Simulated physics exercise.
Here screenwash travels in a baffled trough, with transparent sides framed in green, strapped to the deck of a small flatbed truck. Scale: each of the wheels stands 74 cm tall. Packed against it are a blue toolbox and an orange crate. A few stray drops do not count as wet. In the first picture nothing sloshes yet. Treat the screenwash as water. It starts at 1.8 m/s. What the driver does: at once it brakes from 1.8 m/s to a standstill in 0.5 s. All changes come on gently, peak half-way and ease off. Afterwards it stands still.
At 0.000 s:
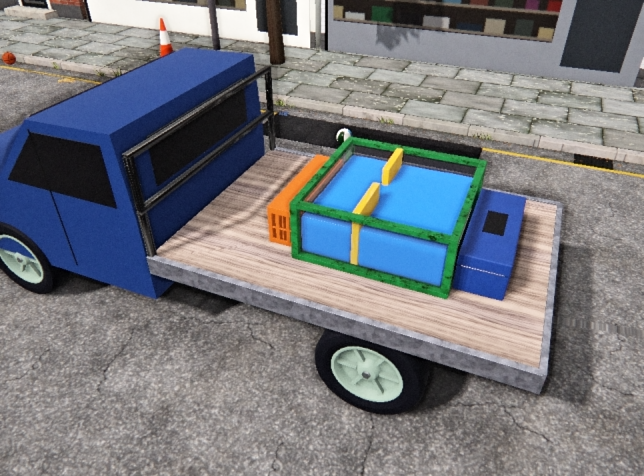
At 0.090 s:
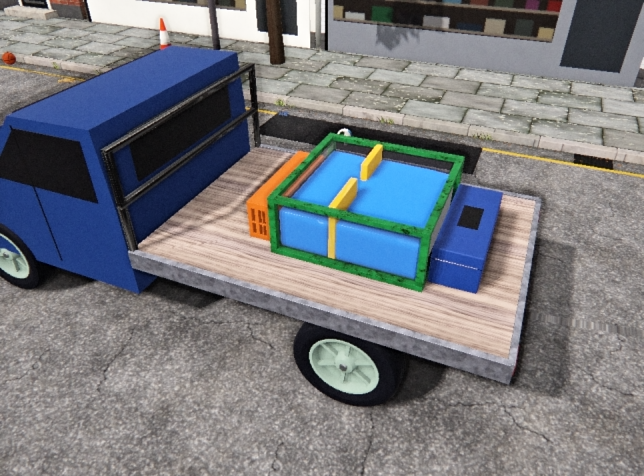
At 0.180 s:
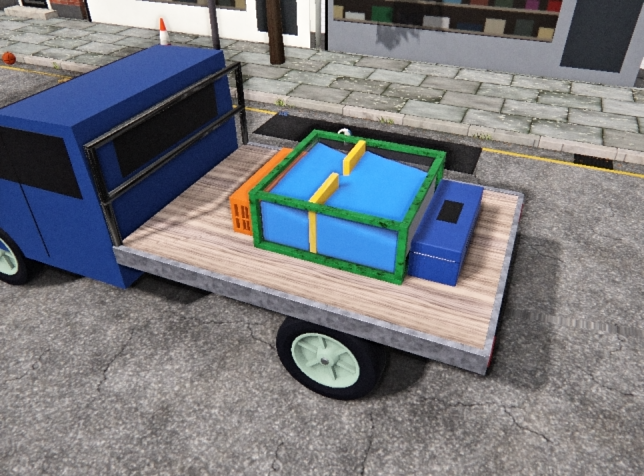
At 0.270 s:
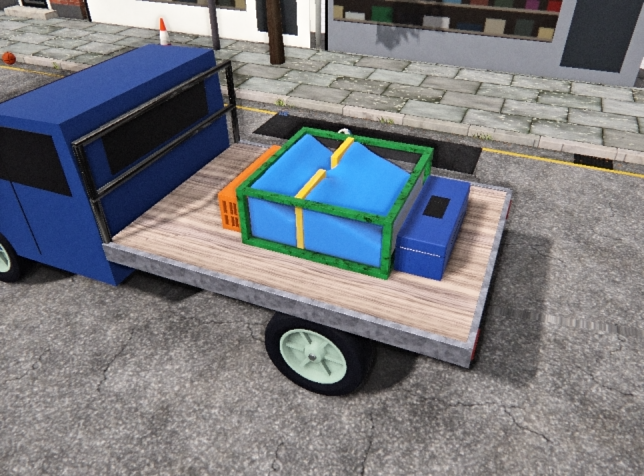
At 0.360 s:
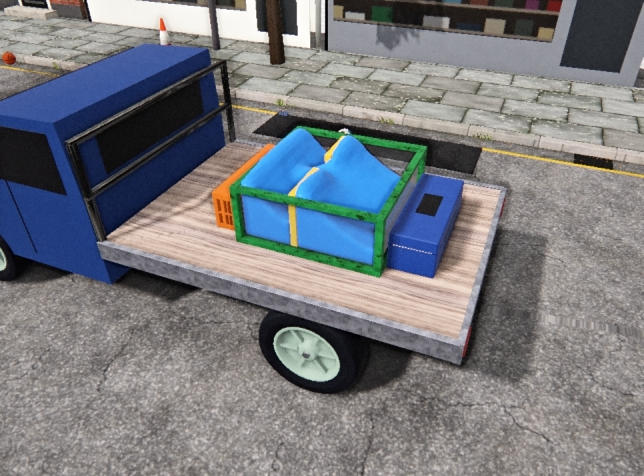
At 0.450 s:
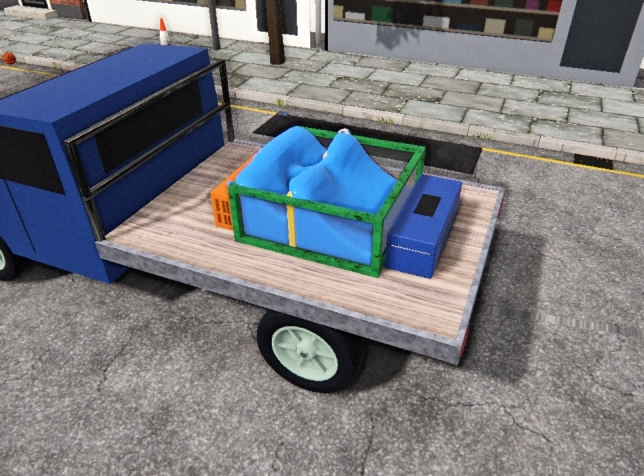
Blue flatbed truck rolling left and slowing as blue liquid in a green-framed clear trough climbs steadily towards the cab end.
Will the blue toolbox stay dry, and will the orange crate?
Blue toolbox: Stays dry; orange crate: Gets doused.
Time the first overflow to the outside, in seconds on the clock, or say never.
Around 0.6 s.
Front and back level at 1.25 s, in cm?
Front 30 cm, back 24 cm.
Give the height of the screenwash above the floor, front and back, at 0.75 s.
Front 36 cm, back 20 cm.
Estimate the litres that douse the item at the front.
Roughly 5 L.
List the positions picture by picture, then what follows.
In the first picture, the surface is at (358, 160) by the front wall; at (464, 180) by the back wall; it lies level with the rim line; board top at (356, 214) and (386, 170); the front is on the left, levels are read along the far wall; the blue toolbox stands at the back; the orange crate stands at the front; a wheel hub at (364, 380).
In the second picture, the surface is at (339, 156) by the front wall; at (442, 176) by the back wall; it lies level with the rim line.
In the third picture, the surface is at (323, 149) by the front wall; at (423, 177) by the back wall; it climbs 5° towards the front.
In the fourth picture, the surface is at (312, 142) by the front wall; it climbs 11° towards the front.
In the fifth picture, the surface is at (306, 135) by the front wall; it climbs 18° towards the front.
In the sixth picture, the surface is at (304, 133) by the front wall; it climbs 21° towards the front; a wheel hub at (301, 359).
After 0.75 s the surface is 35 cm up at the front and 19 cm at the back; 2 per cent is out, over the front.
After 1.25 s the surface is 30 cm up at the front and 25 cm at the back; 2 per cent is out, over the front.
After 1.75 s the surface is 26 cm up at the front and 28 cm at the back; 3 per cent is out, over the front.
After 3.48 s 3 per cent is out, over the front; the blue toolbox has caught nothing and the orange crate 5 litres.
